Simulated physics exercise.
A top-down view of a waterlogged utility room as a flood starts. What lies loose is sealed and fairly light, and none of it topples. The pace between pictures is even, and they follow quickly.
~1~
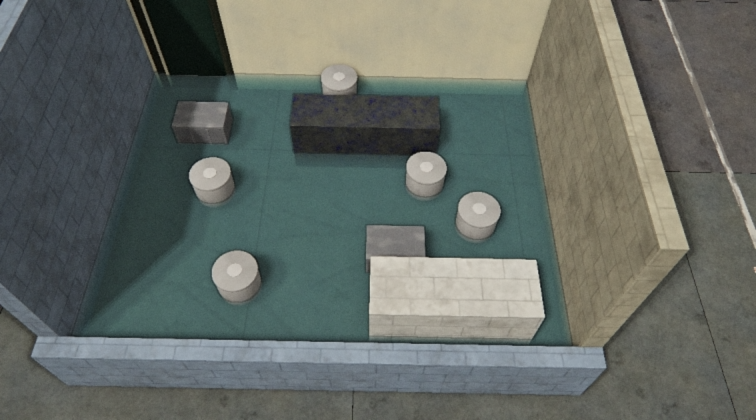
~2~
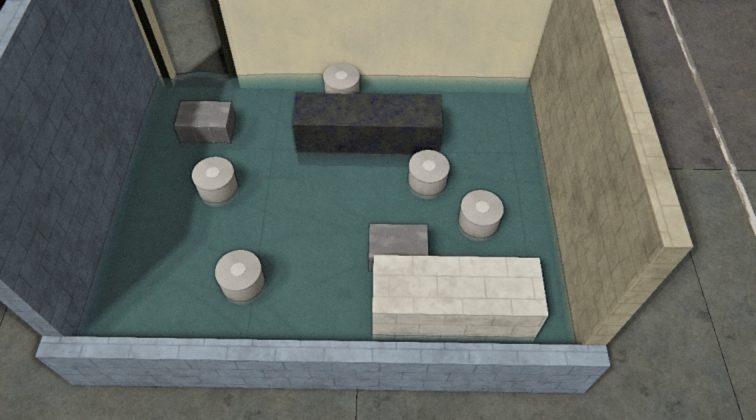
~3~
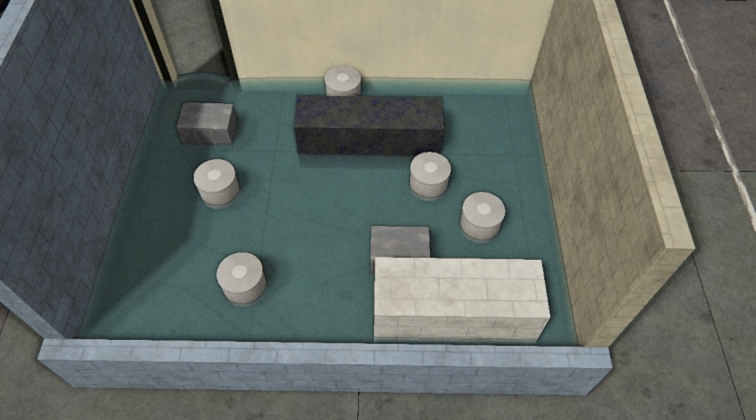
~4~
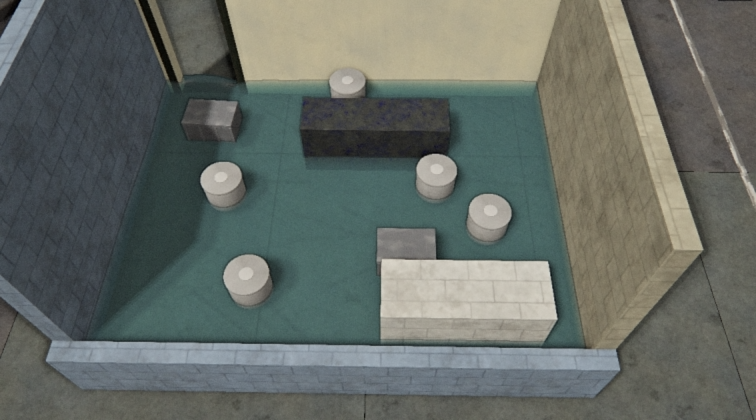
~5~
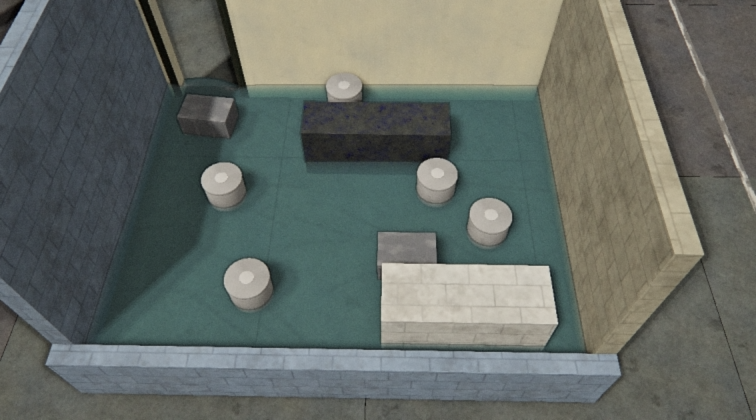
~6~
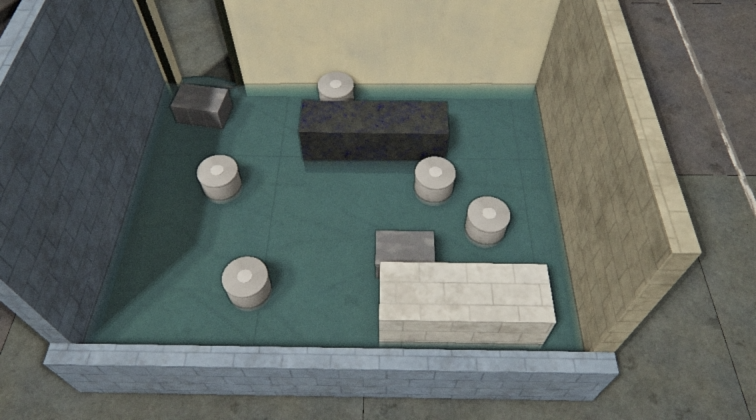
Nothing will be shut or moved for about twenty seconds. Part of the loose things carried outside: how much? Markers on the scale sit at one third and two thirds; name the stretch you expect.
The stretch between one and two thirds.
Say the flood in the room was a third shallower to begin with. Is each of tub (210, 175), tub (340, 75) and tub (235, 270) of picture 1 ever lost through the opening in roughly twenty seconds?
Per object: Exited / exited / remained.
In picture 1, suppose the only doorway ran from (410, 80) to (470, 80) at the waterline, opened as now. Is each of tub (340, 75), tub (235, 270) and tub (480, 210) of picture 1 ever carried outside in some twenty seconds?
Each object, in the order asked: Flushed / not flushed / flushed.
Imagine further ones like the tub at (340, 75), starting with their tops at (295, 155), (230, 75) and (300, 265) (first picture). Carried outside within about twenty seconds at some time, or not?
Taken in the given order, the three: Exits at some point, exits at some point and doesn't escape.
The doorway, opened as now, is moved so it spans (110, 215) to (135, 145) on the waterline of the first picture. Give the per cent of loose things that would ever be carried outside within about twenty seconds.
Roughly 60 in a hundred.
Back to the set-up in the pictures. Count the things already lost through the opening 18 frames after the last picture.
I make it 3.
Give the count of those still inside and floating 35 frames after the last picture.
The answer would be 4.
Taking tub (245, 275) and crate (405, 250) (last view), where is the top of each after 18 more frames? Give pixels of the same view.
About (213, 245) and (364, 246).
A moment on, 1 of 7 are out; 6 afloat.
Next, 3 of 7 are out; 4 afloat.
Later, 3 of 7 are out; 4 afloat.
In the end, 3 of 7 are out; 4 afloat.
